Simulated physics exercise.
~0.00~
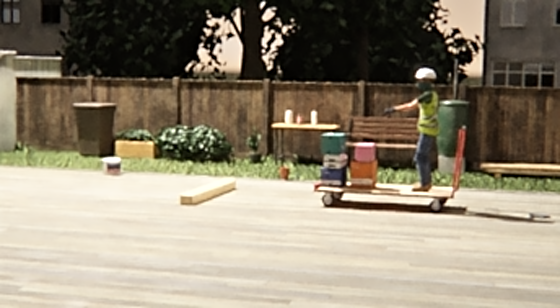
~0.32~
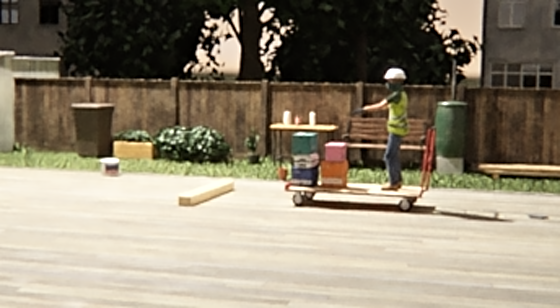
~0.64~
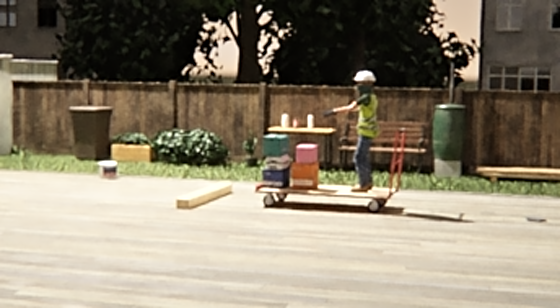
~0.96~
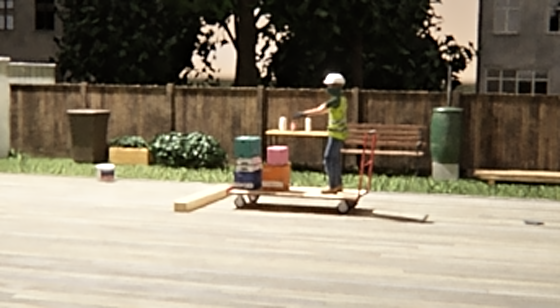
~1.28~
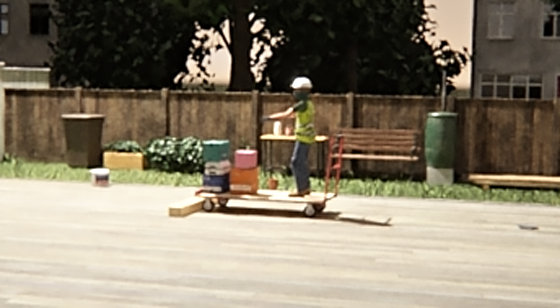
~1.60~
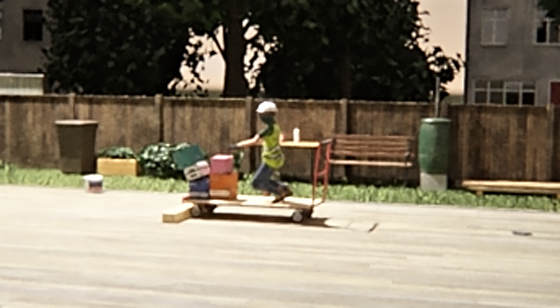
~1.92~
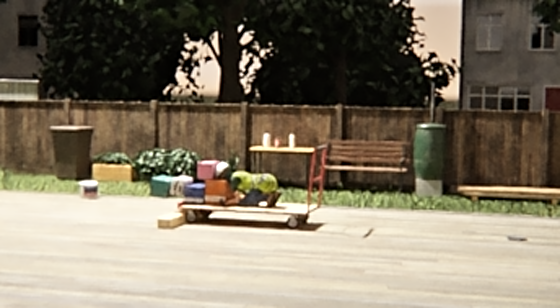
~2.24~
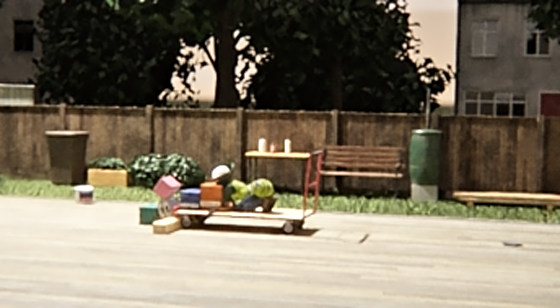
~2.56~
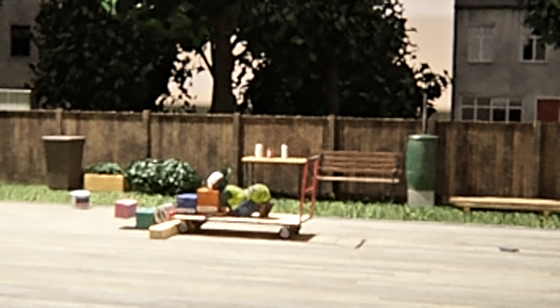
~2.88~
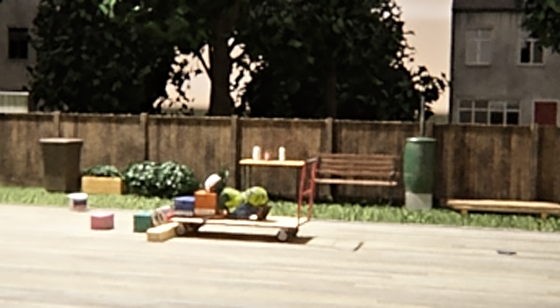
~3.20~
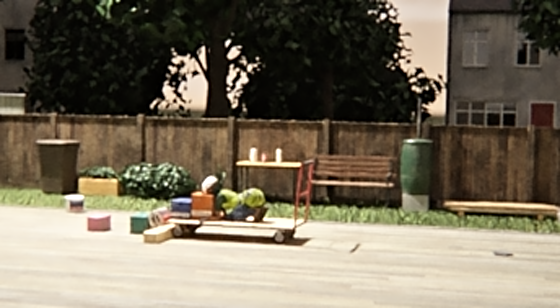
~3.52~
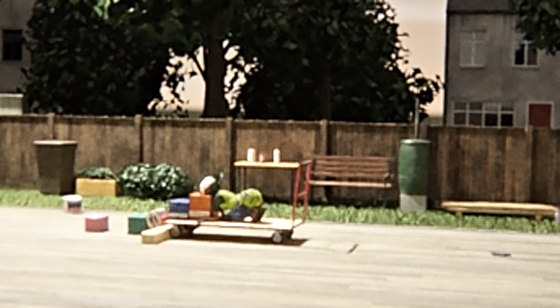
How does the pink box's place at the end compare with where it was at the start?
At the start the pink box rode on top of the orange one on the cart. At the end it lay on the deck, out to the left beyond the wooden block.
A flat cart carrying coloured boxes and a standing figure in a bright vest rolled left across the deck until it jammed against a wooden block. The figure crumpled onto the cart, while the teal and pink boxes toppled off the front and came to rest.
